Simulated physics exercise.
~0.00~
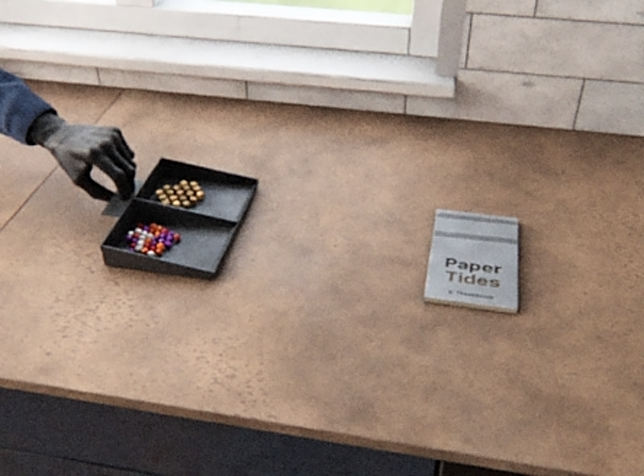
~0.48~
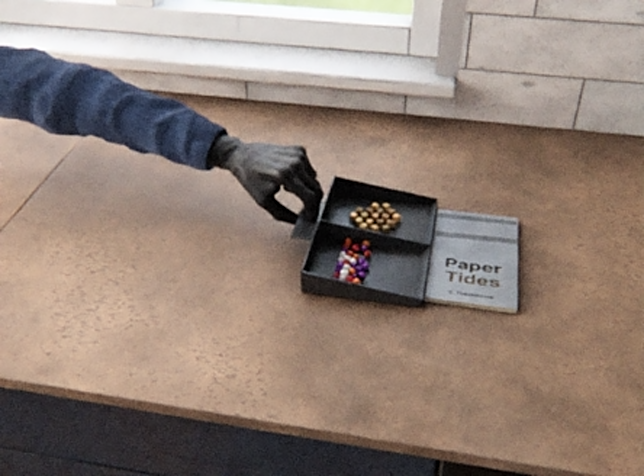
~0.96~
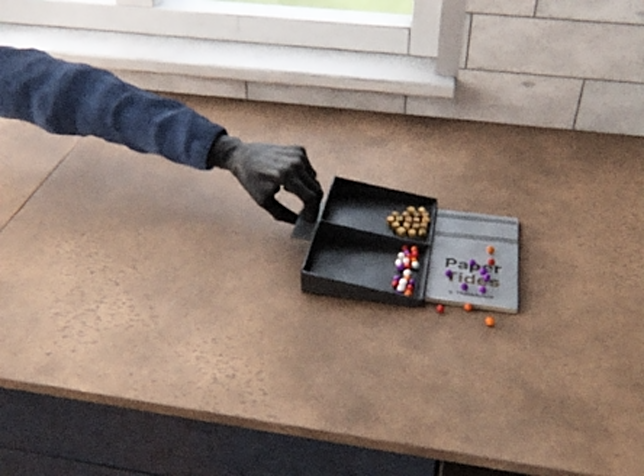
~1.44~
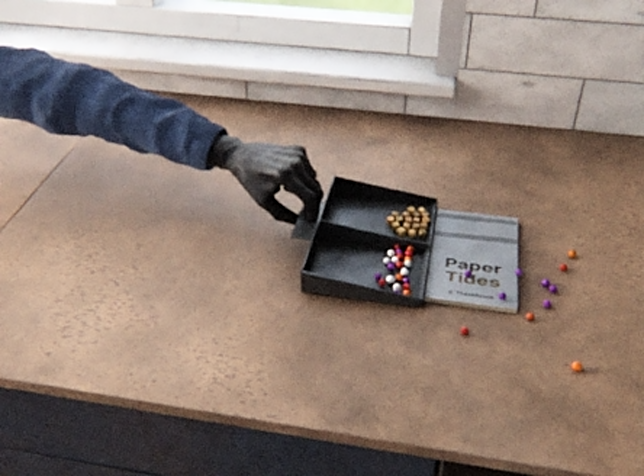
Colorful beads spilled over the front of a divided black tray after a gloved-looking dark hand pushed it right along the counter into a thin gray book, scattering some across the cover and countertop, while the gold beads slid forward but stayed inside.
